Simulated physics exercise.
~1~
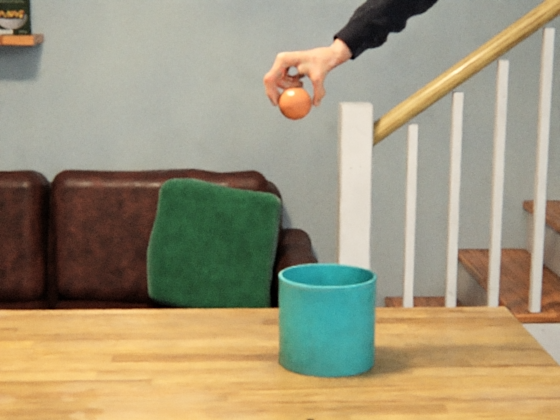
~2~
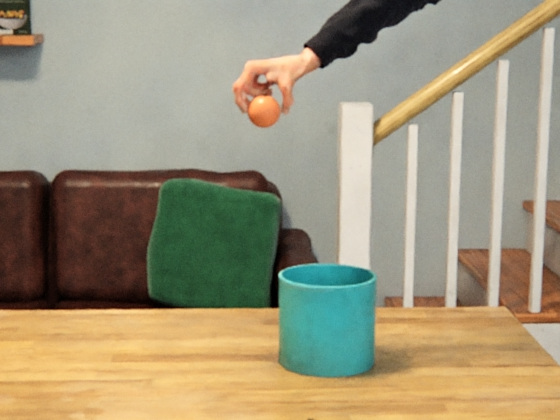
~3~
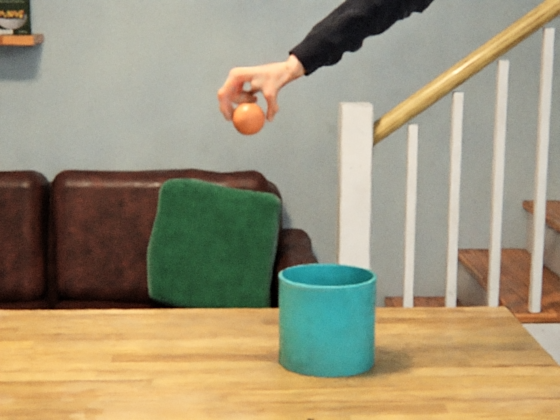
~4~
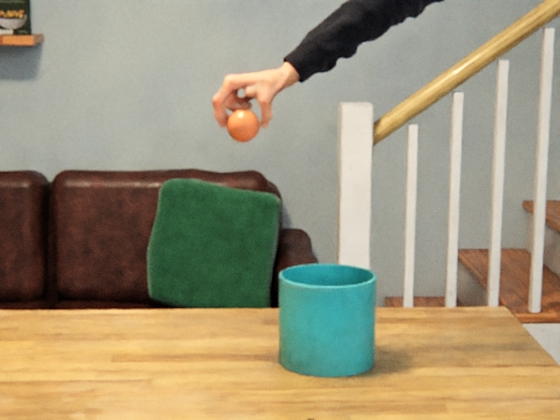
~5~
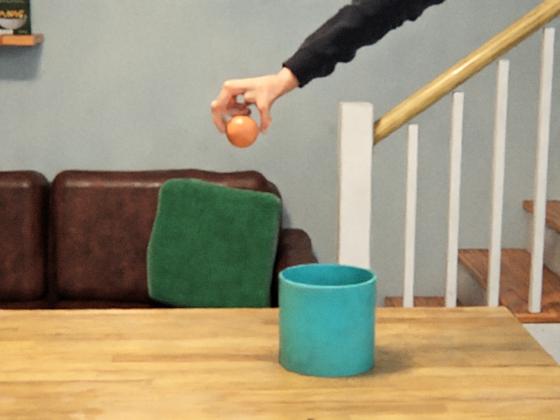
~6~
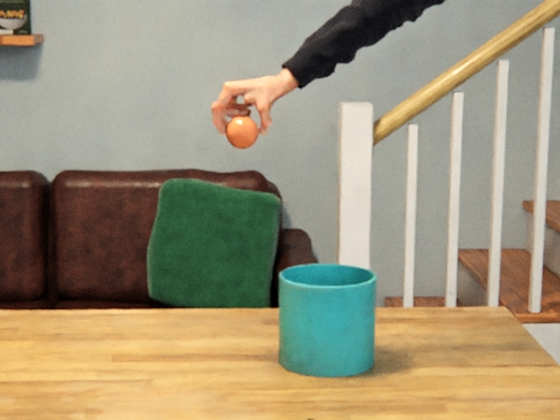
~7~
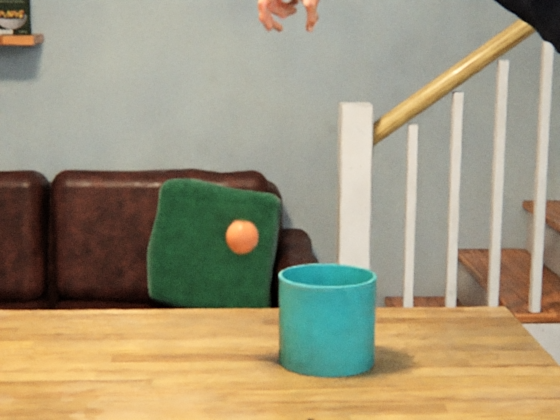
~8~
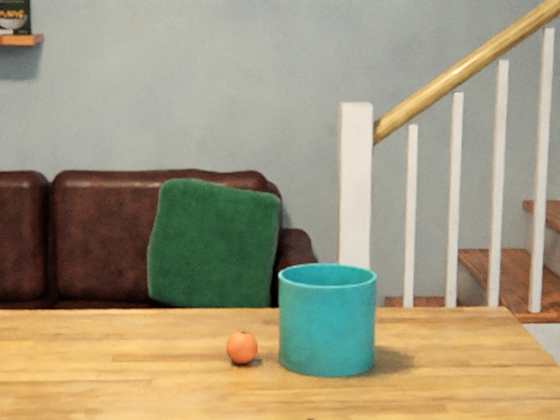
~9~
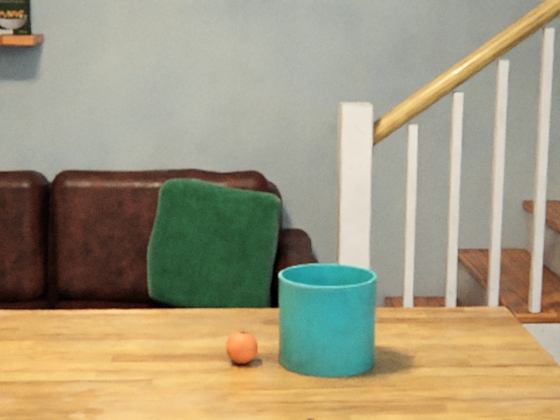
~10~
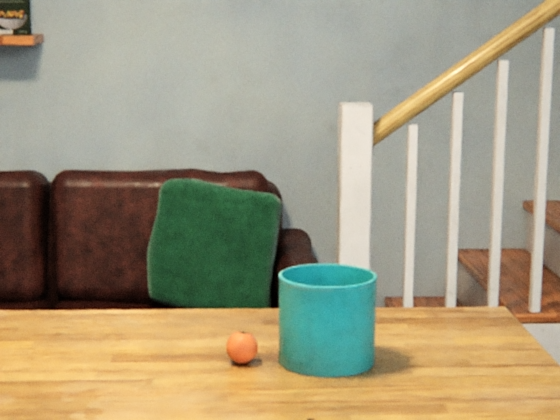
A hand moves an orange tomato left and drops it on the table beside a teal container.
